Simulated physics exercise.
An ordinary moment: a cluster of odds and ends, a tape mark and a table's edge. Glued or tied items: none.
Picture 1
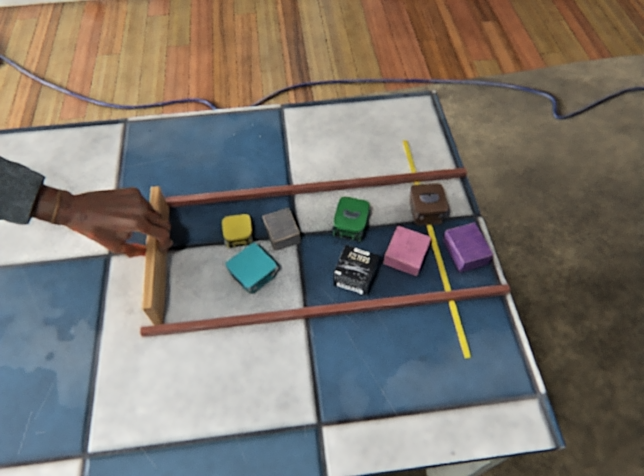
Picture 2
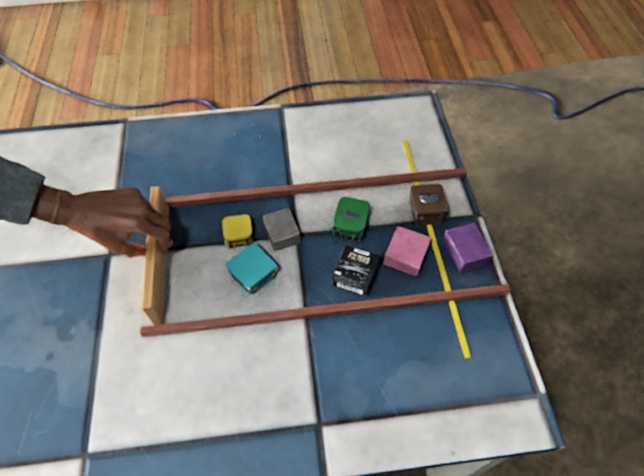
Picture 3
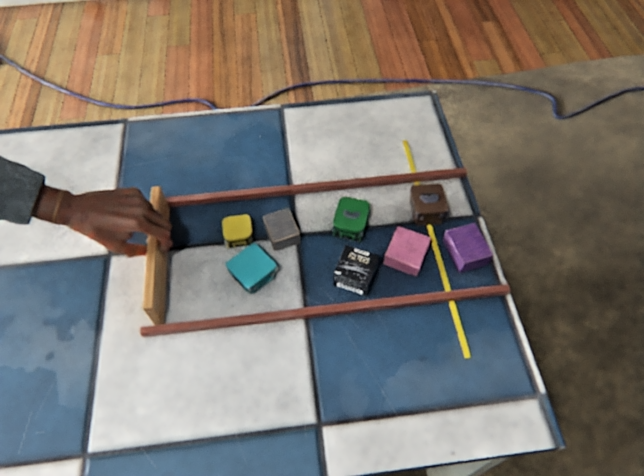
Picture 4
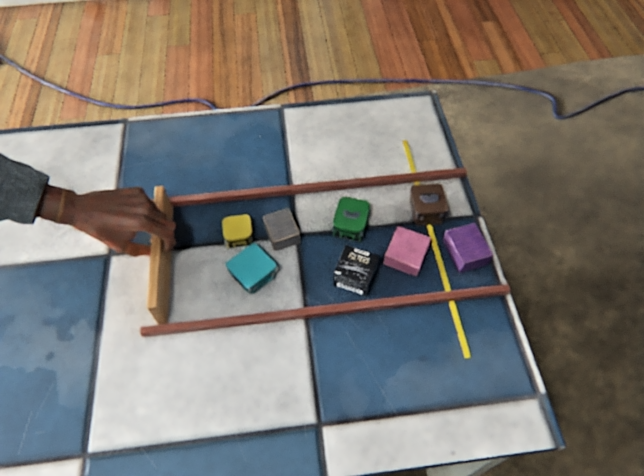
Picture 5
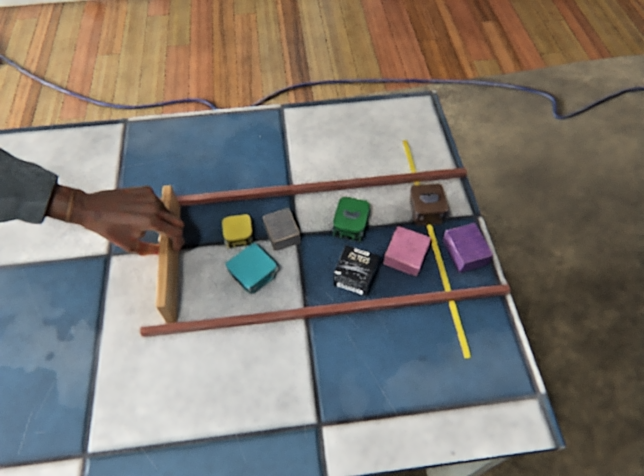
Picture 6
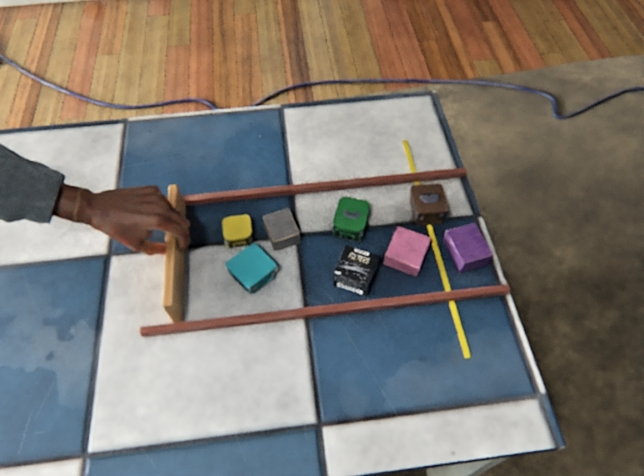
A hand reaches in from the left, gripping an upright wooden board on a blue and white checked table, seen from above with a plank floor behind. Between two reddish rails sit yellow, turquoise, grey and green pieces, a black patterned box, and pink, brown and purple pieces near a yellow tape line. The hand holds nearly still, then slides the board slightly right, while the objects and camera stay still.
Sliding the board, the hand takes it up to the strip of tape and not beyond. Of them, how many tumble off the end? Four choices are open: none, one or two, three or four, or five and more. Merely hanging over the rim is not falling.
Dropped off the end are no fewer than three and no more than four.
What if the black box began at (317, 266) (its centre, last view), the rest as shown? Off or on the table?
Placed like that, the black box is fine.
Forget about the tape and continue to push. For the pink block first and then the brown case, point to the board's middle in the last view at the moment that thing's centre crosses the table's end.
Roughly (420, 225); for the second one, roughly (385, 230).
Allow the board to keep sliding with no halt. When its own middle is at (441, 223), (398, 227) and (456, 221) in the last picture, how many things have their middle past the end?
First 5, then 2, then 6.
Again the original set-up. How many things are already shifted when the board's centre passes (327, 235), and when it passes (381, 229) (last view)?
Counts: 6, 8.
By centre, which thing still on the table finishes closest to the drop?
It's the black box.
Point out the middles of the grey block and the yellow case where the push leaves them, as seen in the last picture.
Listed as asked: First (467, 208), and then (439, 208).
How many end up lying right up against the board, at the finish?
It touches 2.
Soon after, none off yet; purple block at rest near (467, 248); brown case at rest near (427, 204); pink block at rest near (407, 251).
By the end, the number that fall off is three or four; fallen, green case, pink block, brown case and purple block.
